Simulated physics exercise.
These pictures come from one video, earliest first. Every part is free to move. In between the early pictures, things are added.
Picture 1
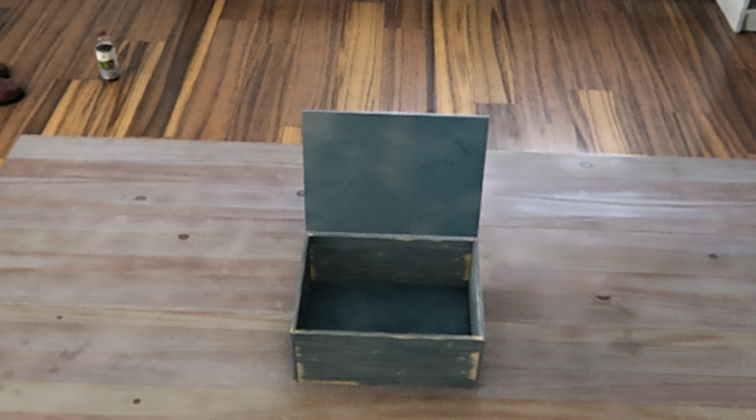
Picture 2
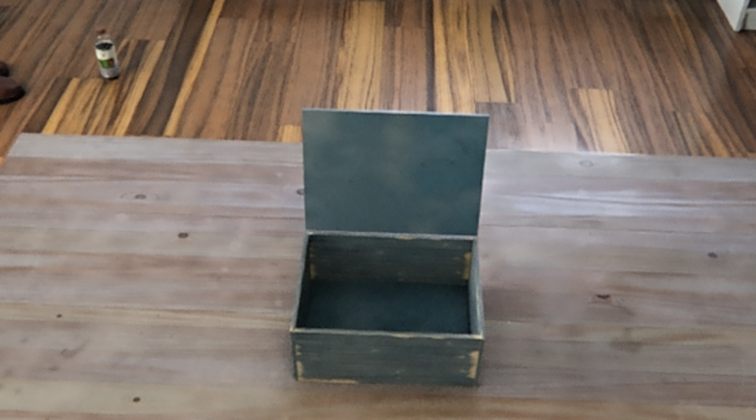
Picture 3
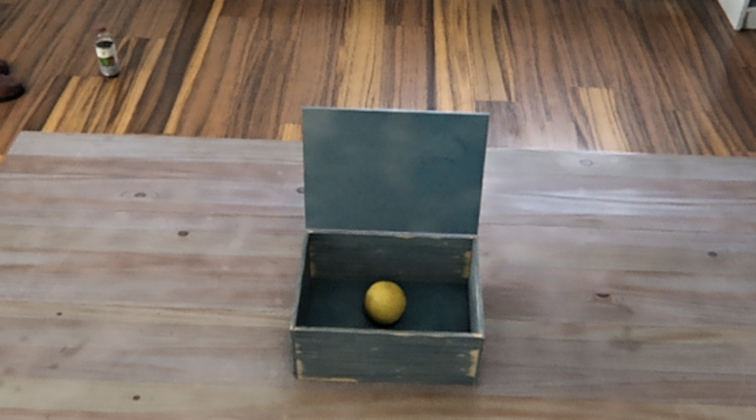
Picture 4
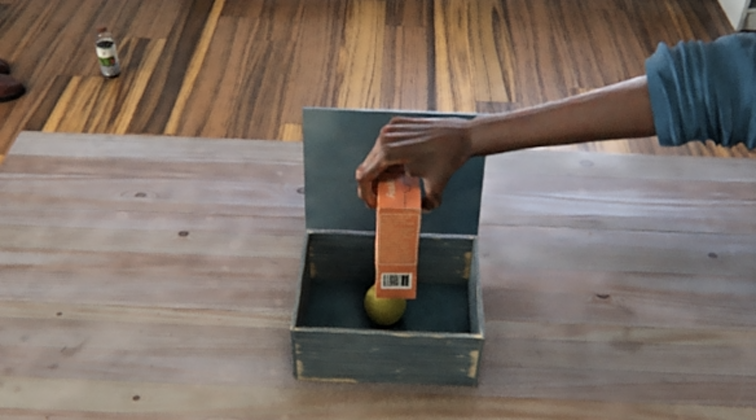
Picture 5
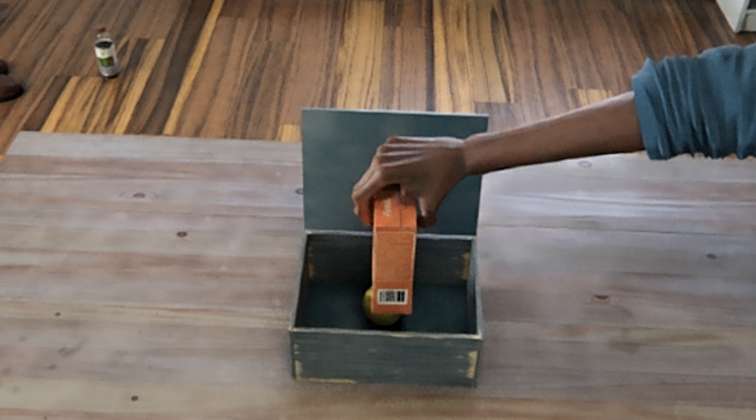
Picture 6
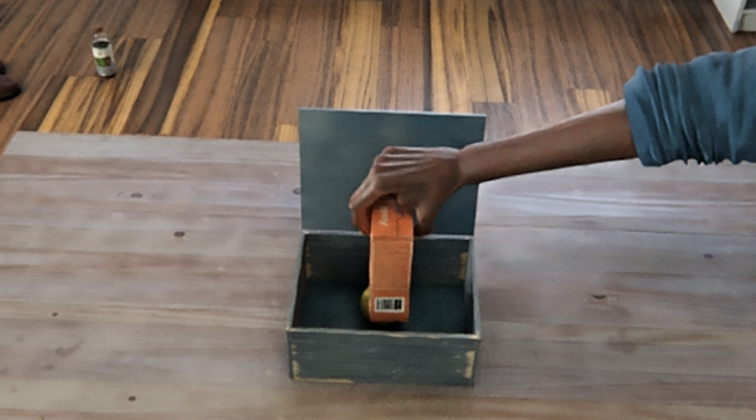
A yellow lemon appears in an open box, then a hand lowers an orange carton in.
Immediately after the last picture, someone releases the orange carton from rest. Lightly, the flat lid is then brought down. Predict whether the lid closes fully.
Prediction: It does not close fully.
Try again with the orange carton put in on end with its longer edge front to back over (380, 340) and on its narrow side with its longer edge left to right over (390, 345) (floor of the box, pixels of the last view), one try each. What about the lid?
Case one: Lid stays raised; case two: Lid goes down.
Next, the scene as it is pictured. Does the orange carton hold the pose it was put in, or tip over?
Observation: The orange carton tilts over.
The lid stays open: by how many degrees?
It stays some 30° above the rim.
Then, 0.80 s past the last view, lid starting down; orange carton rocked 56° from its first pose near (426, 298); yellow lemon displaced about its own width.
Then, 1.50 s past the last view, lid 65° above the rim; orange carton rocked 56° from its first pose near (429, 298); yellow lemon displaced about its own width.
Finally, lid 29° above the rim; down or leaning hard in the box, orange carton; moved from the start, yellow lemon. Final places as the last picture's camera would see them, orange carton near (429, 298).
